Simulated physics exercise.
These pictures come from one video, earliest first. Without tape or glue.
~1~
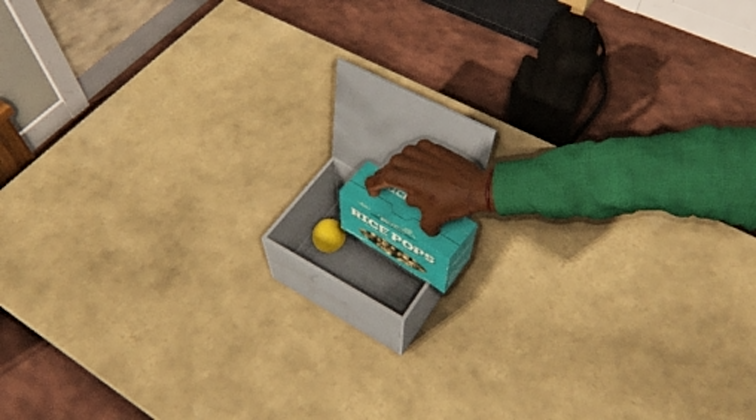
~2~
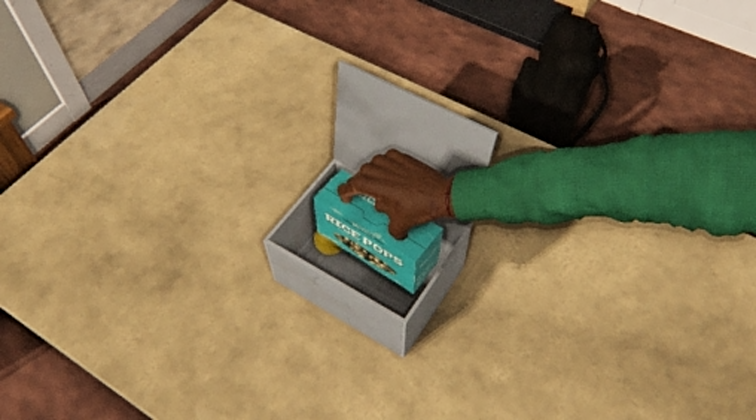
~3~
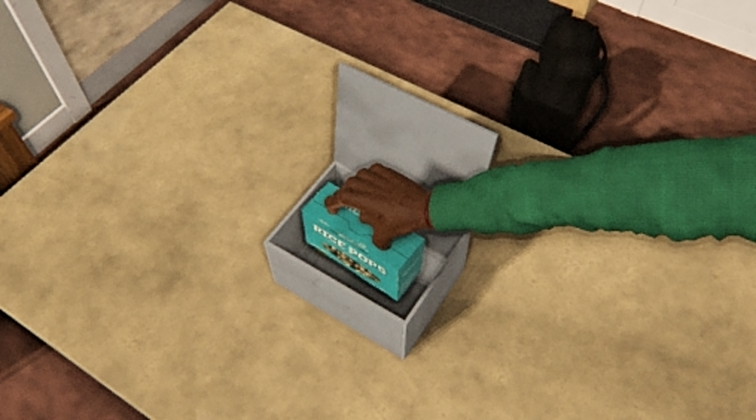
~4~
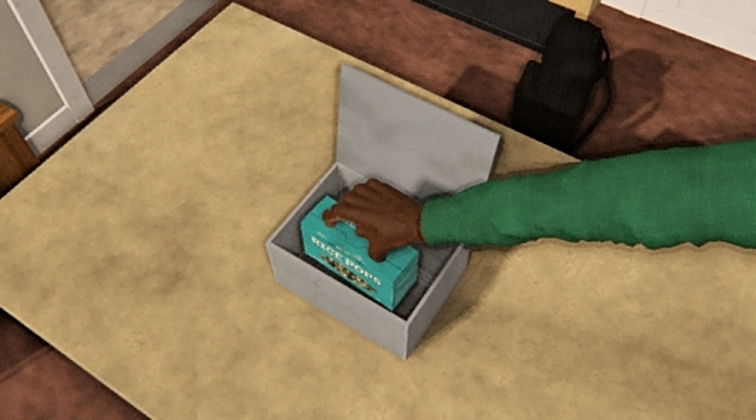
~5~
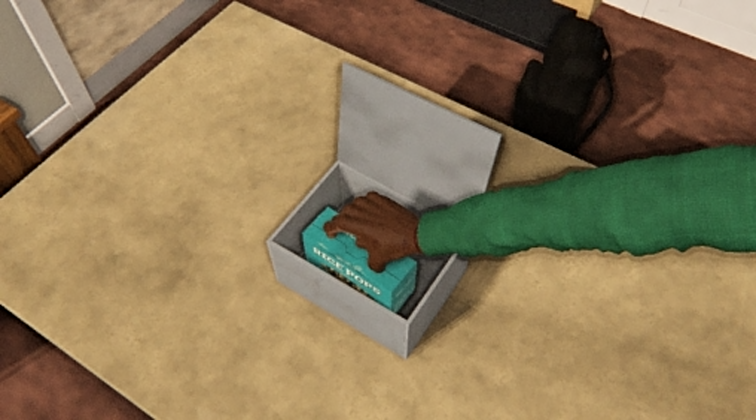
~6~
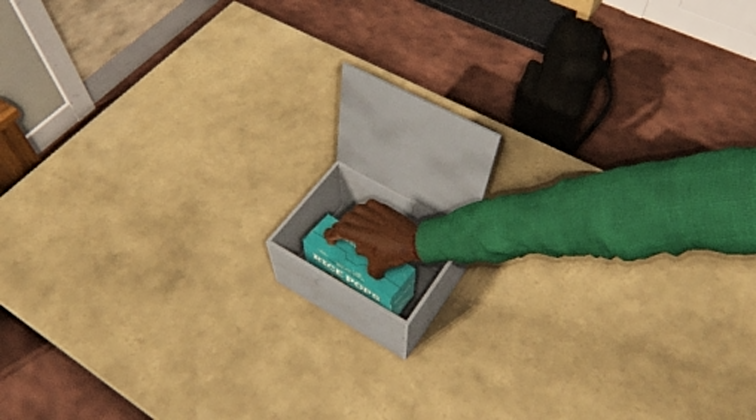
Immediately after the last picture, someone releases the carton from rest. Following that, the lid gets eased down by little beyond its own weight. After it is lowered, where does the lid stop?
It stops flat on the box.
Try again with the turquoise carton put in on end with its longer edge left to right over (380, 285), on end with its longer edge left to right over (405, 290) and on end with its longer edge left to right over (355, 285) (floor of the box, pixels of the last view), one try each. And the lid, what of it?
Trial 1: Lid propped open. Trial 2: Lid propped open. Trial 3: Lid propped open.
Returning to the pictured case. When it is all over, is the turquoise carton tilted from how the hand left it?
Once everything settles, it keeps its original angle.
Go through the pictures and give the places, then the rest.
Still above its spot; turquoise carton (406, 226); yellow lemon (329, 236), in the first picture.
Still above its spot; turquoise carton (377, 230), in the second picture.
Still above its spot; turquoise carton (363, 241), in the third picture.
Still above its spot; turquoise carton (359, 252), in the fourth picture.
Still above its spot; turquoise carton (359, 262), in the fifth picture.
Put in, still held; turquoise carton (359, 269), in the sixth picture.
Then, 1.10 s past the last view, lid starting down; turquoise carton displaced a little near (355, 281); yellow lemon displaced a little.
Then, 1.90 s past the last view, lid 40° above the rim; turquoise carton displaced a little near (355, 281); yellow lemon displaced about its own width.
Finally, lid shut; moved from the start, turquoise carton and yellow lemon. Final places as the last picture's camera would see them, turquoise carton near (355, 281).
